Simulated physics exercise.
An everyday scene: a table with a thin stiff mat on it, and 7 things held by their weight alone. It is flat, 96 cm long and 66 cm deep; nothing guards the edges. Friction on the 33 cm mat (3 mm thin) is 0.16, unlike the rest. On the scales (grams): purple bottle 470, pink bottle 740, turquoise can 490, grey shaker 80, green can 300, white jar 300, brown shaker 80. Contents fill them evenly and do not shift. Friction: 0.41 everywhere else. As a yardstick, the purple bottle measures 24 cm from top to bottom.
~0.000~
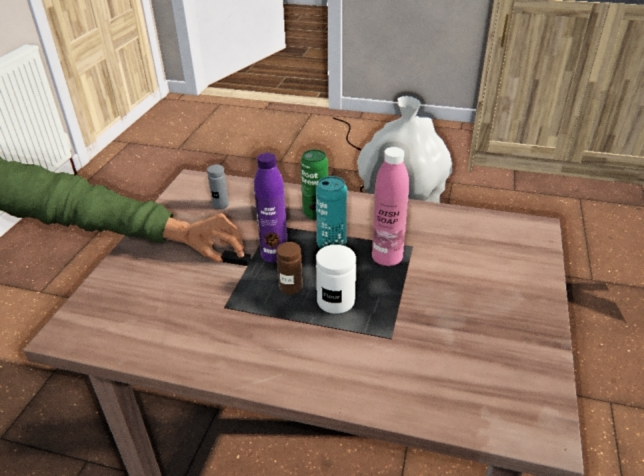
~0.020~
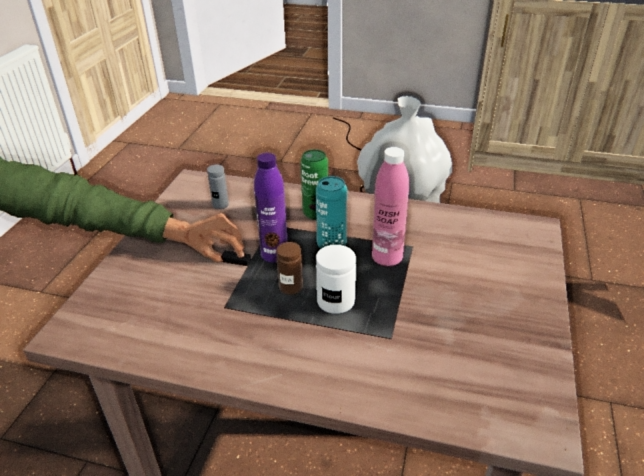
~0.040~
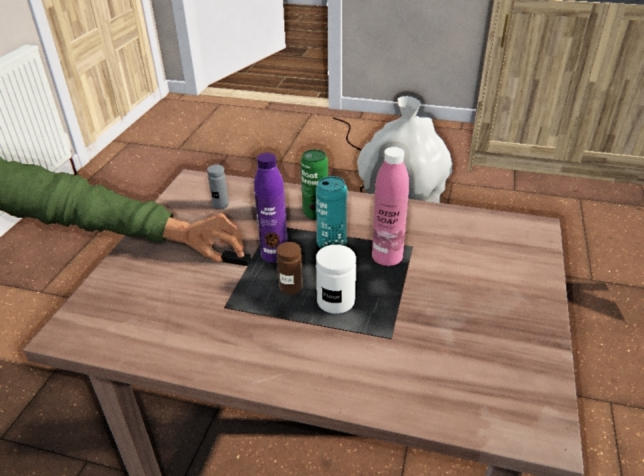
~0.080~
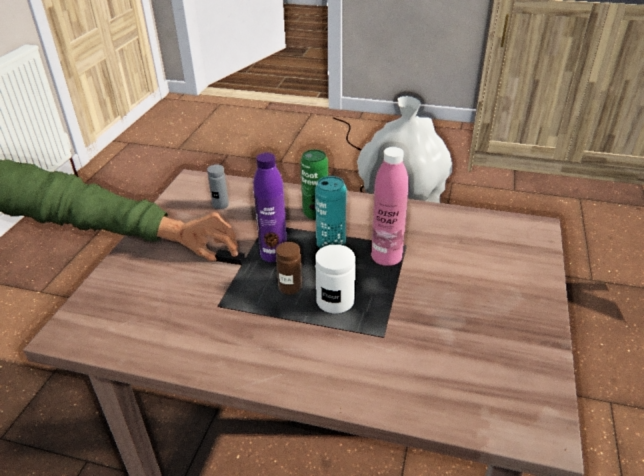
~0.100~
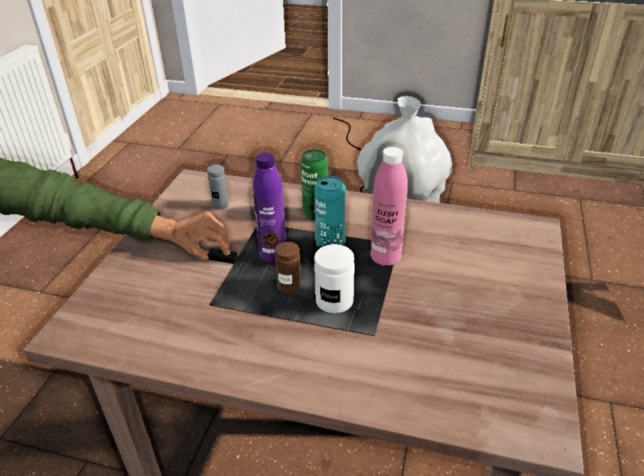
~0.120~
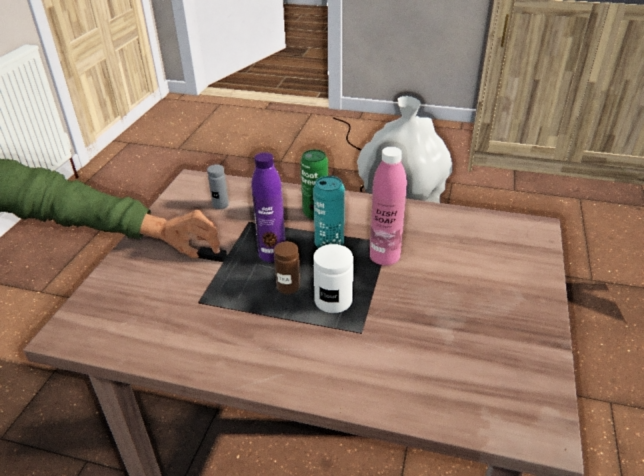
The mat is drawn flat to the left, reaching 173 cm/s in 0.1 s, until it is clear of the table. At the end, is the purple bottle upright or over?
The purple bottle tips over.
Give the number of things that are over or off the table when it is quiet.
That comes to 1.
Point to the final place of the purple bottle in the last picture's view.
At about (179, 230).
After 0.22 s, mat pulled 22 cm; purple bottle slid 3 cm near (259, 207); turquoise can slid 3 cm; pink bottle slid 2 cm.
After 0.42 s, mat pulled 57 cm; purple bottle leaning 9° near (231, 203); brown shaker leaning 10°; turquoise can slid 4 cm.
After 0.72 s, mat pulled 91 cm; purple bottle leaning 37° near (206, 203); brown shaker slid 4 cm; turquoise can slid 3 cm.
At rest (1.3 s), tipped over on the table, purple bottle; the other 6 in place, give or take 6 cm. Seen from the same camera at the end, purple bottle near (179, 230).
